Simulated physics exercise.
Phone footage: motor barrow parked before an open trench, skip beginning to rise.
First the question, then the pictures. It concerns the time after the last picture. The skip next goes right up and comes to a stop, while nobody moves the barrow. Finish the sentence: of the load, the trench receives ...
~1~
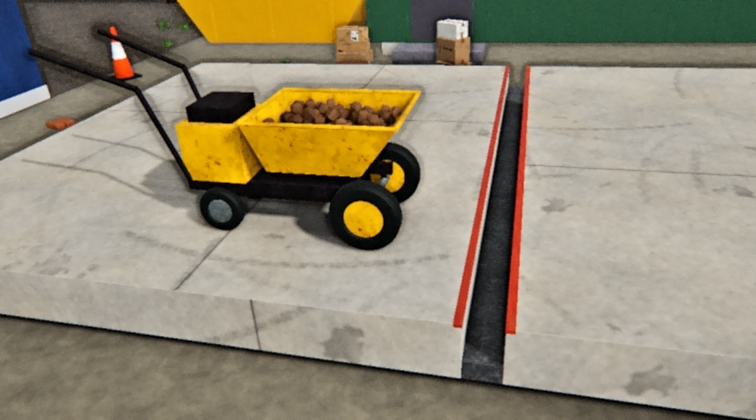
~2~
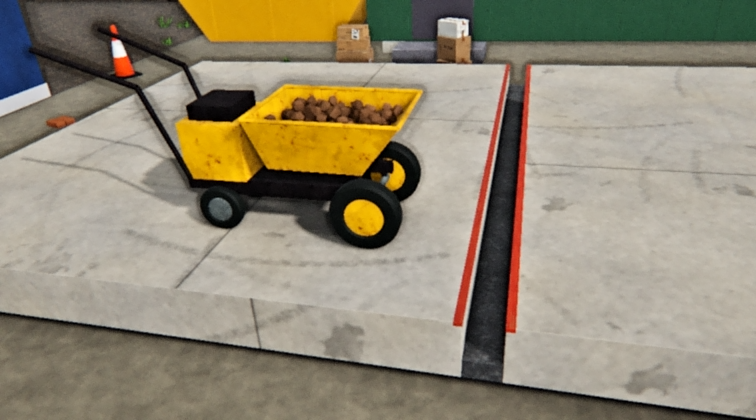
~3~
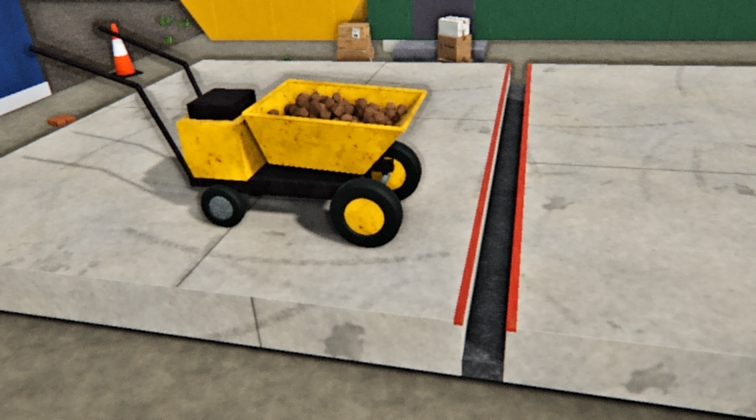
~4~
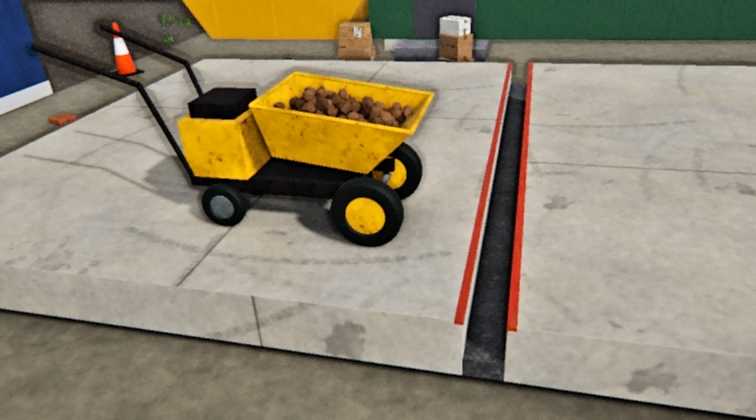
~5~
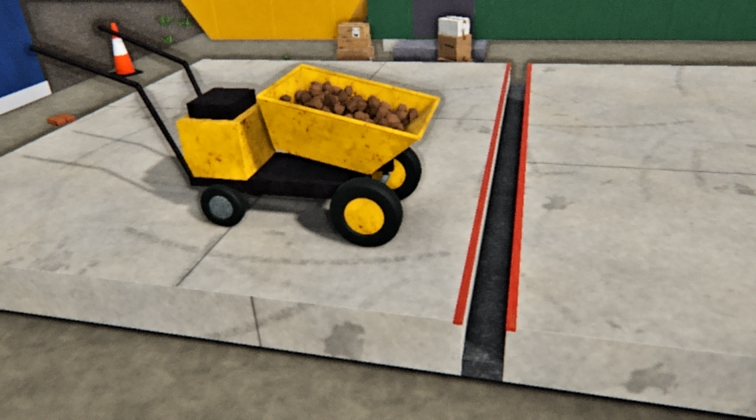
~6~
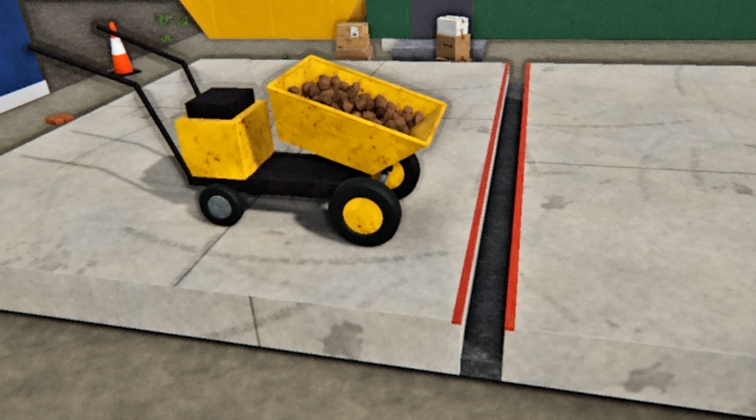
The majority.
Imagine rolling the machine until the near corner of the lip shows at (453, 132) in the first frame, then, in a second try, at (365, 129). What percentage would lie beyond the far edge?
About 80 % and 10 %.
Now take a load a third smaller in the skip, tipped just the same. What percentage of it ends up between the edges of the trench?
80 %, near enough.
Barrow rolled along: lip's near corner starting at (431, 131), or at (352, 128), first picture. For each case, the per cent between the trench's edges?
Result: 10 in a hundred, then 40 in a hundred.
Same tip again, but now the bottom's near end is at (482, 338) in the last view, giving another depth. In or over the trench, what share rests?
About 50 percent.
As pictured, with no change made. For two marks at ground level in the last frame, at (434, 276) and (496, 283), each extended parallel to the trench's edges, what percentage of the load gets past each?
That's 90 per cent for the first and 50 per cent for the second.
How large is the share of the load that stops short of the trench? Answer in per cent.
Estimate: Some 0 percent.
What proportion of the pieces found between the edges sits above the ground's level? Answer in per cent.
It comes to 15 per cent or so.
Soon, skip tipped steeply; all in the skip.
A while on, skip tipped right over; most in the skip; a stray few short of the trench; about a quarter in or heaped over the trench; a stray few beyond it; a stray few falling.
Towards the end, skip tipped right over; a small part in the skip; a stray few short of the trench; about two thirds in or heaped over the trench; about a quarter beyond it.
Finally, skip tipped right over; a small part in the skip; a stray few short of the trench; about two thirds in or heaped over the trench; about a quarter beyond it.
